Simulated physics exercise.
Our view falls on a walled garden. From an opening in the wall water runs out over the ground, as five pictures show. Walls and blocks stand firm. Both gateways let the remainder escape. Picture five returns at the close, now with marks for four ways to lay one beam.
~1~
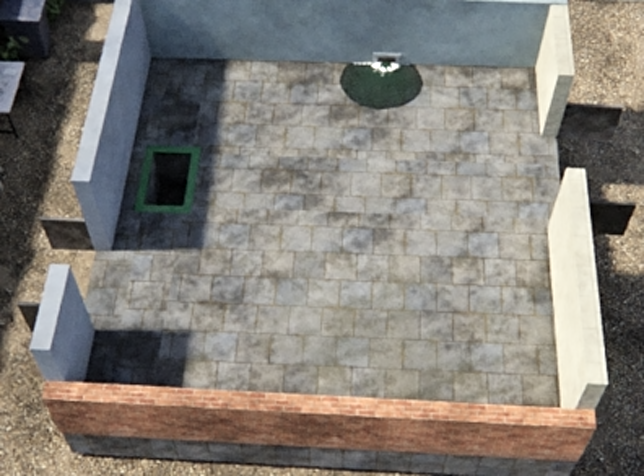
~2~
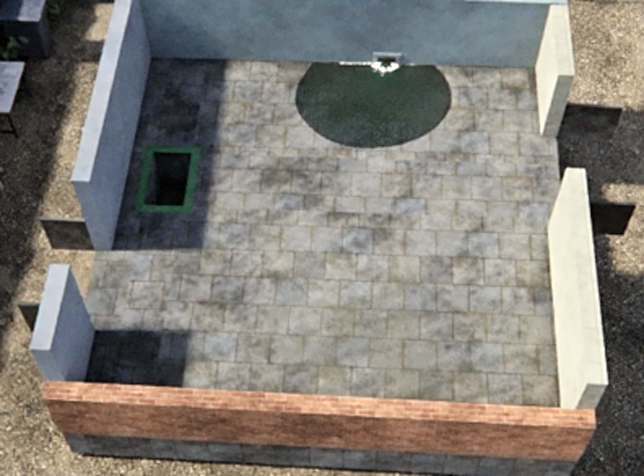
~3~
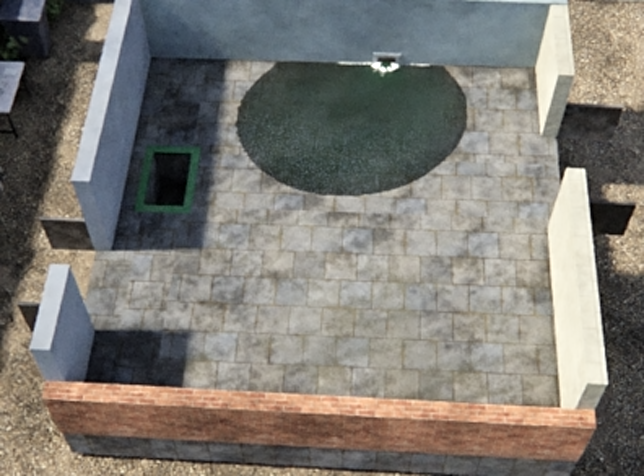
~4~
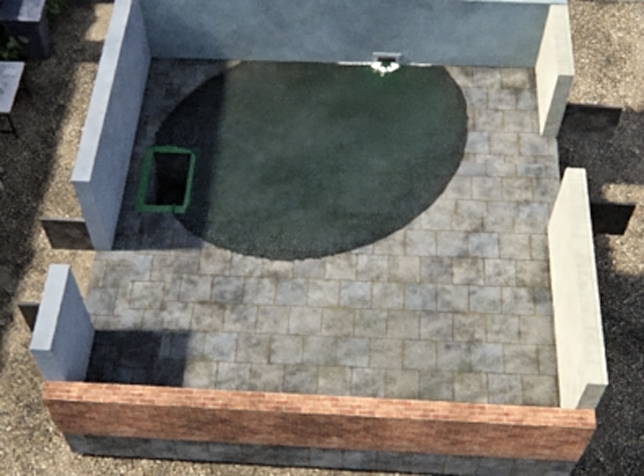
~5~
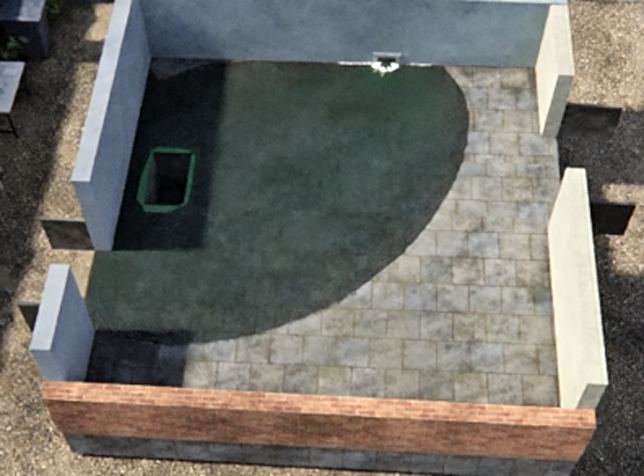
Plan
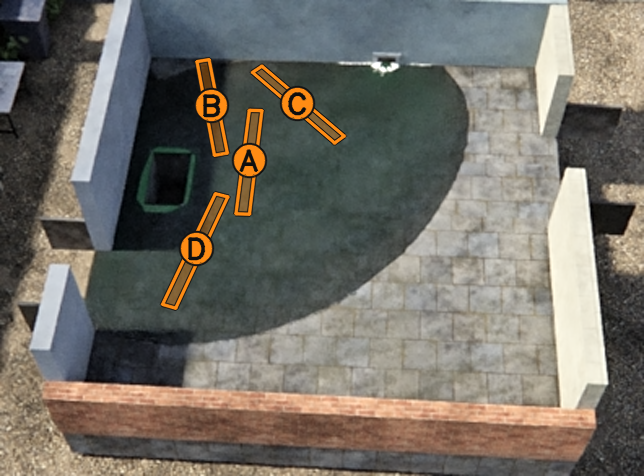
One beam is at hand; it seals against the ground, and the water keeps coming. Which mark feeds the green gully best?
Go for D.
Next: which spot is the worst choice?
A it is.
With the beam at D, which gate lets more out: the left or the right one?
The left gate.
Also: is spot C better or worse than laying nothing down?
It is worse.
On the marked copy, A from (242, 214) to (255, 110); B from (203, 60) to (220, 154); C from (257, 69) to (339, 139); D from (169, 306) to (221, 195).
With A, about 13 % of the stream goes into the green gully, about 86 % out by the gates.
With B, about 26 % of the stream goes into the green gully, about 73 % out by the gates.
With C, about 23 % of the stream goes into the green gully, about 77 % out by the gates.
With D, about 42 % of the stream goes into the green gully, about 56 % out by the gates.
